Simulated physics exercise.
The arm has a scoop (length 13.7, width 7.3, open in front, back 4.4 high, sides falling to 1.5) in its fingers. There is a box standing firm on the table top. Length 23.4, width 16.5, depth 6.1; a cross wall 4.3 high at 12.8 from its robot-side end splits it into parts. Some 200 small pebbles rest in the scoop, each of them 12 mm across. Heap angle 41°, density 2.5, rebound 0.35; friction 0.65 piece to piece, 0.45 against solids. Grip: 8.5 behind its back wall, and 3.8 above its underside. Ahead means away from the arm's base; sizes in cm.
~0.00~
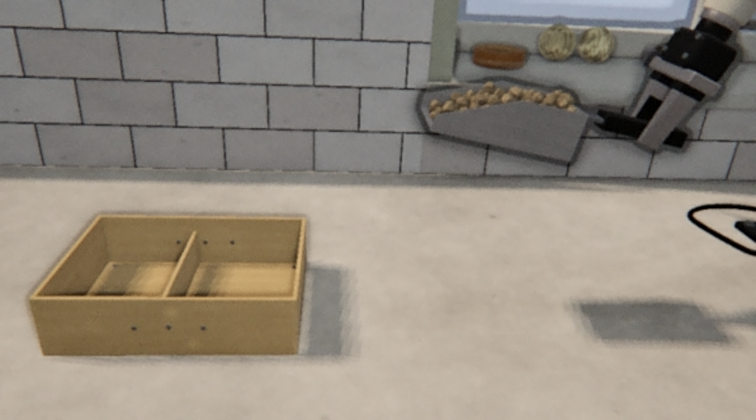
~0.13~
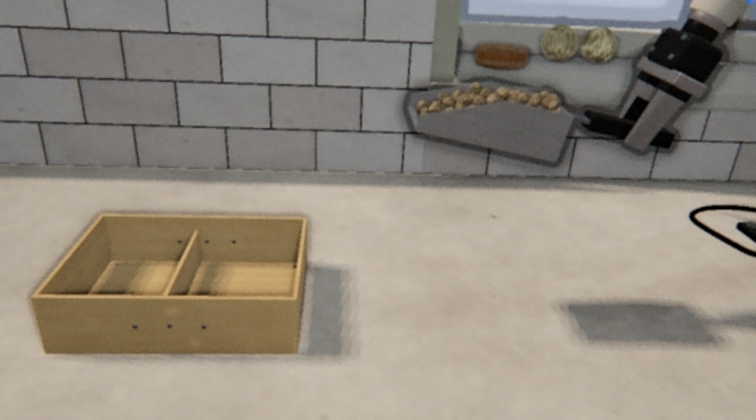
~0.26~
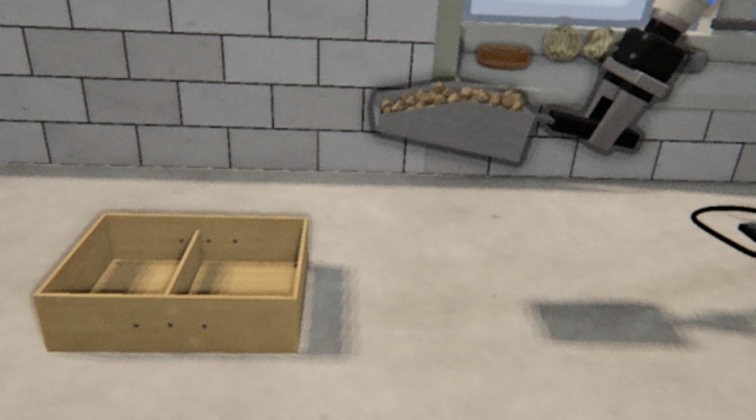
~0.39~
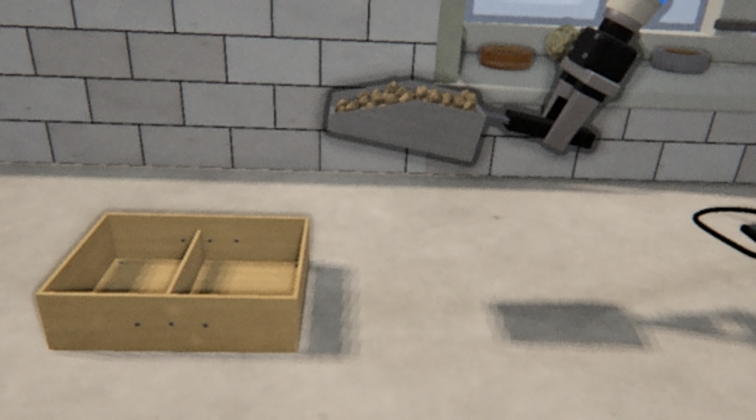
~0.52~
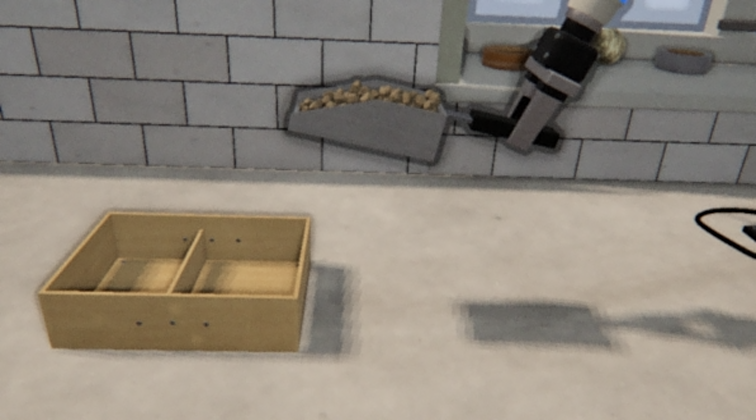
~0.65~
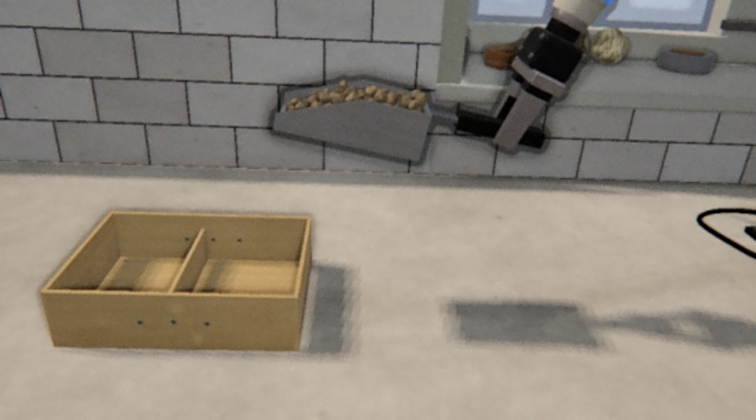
A grey scoop heaped with small tan pebbles, held by a black and grey robot gripper, hangs above a pale tabletop before a white brick wall, seen from slightly above. A light wooden box with a dividing wall sits at left, with a window and sill behind the gripper at right. The gripper carries the scoop steadily leftward, then slows, its shadow sliding along below while the box stays put.
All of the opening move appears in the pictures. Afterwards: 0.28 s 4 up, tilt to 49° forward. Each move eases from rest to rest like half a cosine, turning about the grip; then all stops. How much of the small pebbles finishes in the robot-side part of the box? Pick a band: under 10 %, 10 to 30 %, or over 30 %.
Under 10 %.
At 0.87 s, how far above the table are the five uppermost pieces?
Close to 16 cm.
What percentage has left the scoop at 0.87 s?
Share out: Near 25 %.
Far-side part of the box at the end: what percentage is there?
Around 0 in a hundred.
After 0.76 s, tilted 10° forward, highest piece 22 above the table; 198 on the scoop.
After 0.87 s, tilted 43° forward, highest piece 17 above the table; 144 on the scoop, 6 in the robot-side part, 5 on the table or floor, 43 in flight or on a rim.
After 1.13 s, tilted 49° forward, highest piece 9 above the table; 152 on the table or floor, 16 on the scoop, 6 in the robot-side part, 24 in flight or on a rim.
After 2.18 s, tilted 49° forward, highest piece 4 above the table; 191 on the table or floor, 6 in the robot-side part, 1 in flight or on a rim.
At rest, 191 on the table or floor, 6 in the robot-side part, 1 in flight or on a rim. That is 3 % in the robot-side part of the box.
